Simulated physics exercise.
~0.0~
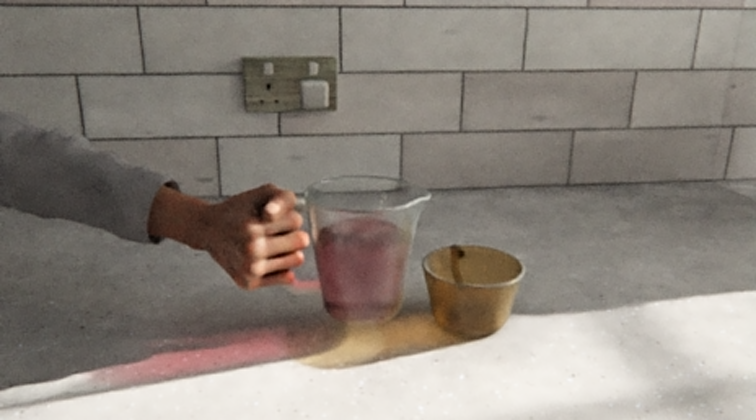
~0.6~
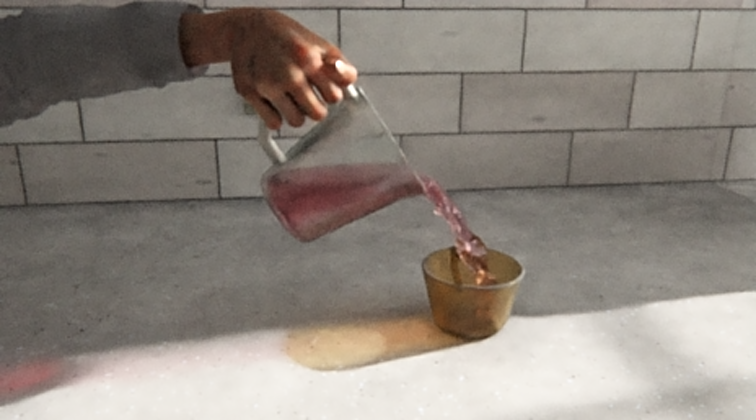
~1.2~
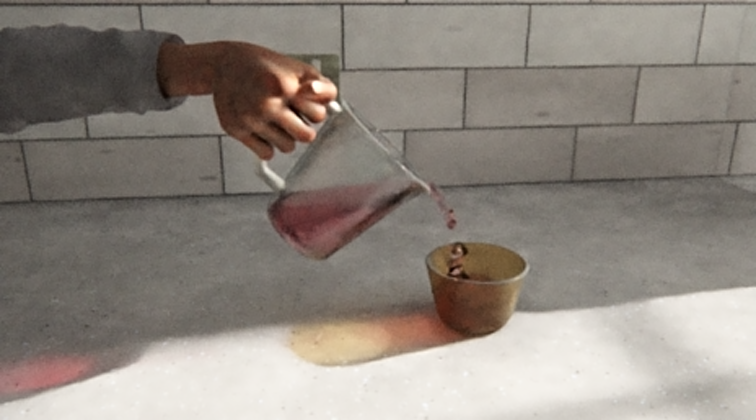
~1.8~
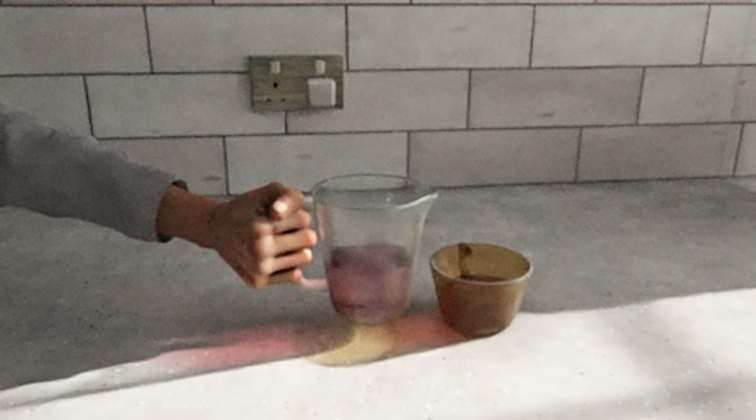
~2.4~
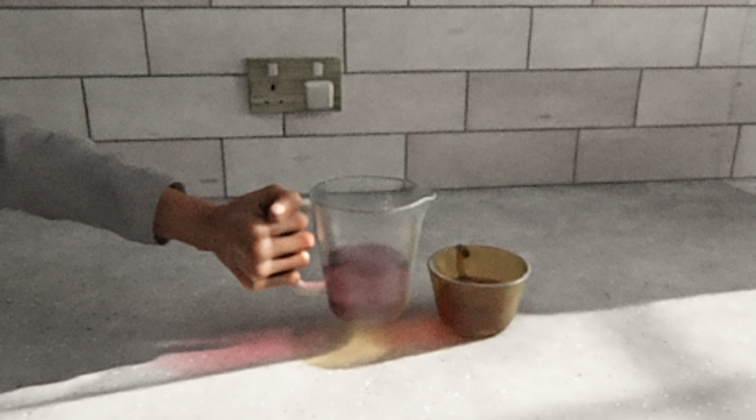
On a grey worktop before pale brick-shaped wall tiles with a socket, a slightly swaying camera looks on from the front. A hand in a grey sleeve reaches from the left, gripping a clear flared jug of pinkish-red liquid, beside an amber cup on the right. The hand lifts the jug and tilts it to the right, sending a stream into the cup. The jug then tips back and the stream thins to drops. Finally the hand sets the jug down upright beside the cup, its level lower, with darker liquid now in the cup.
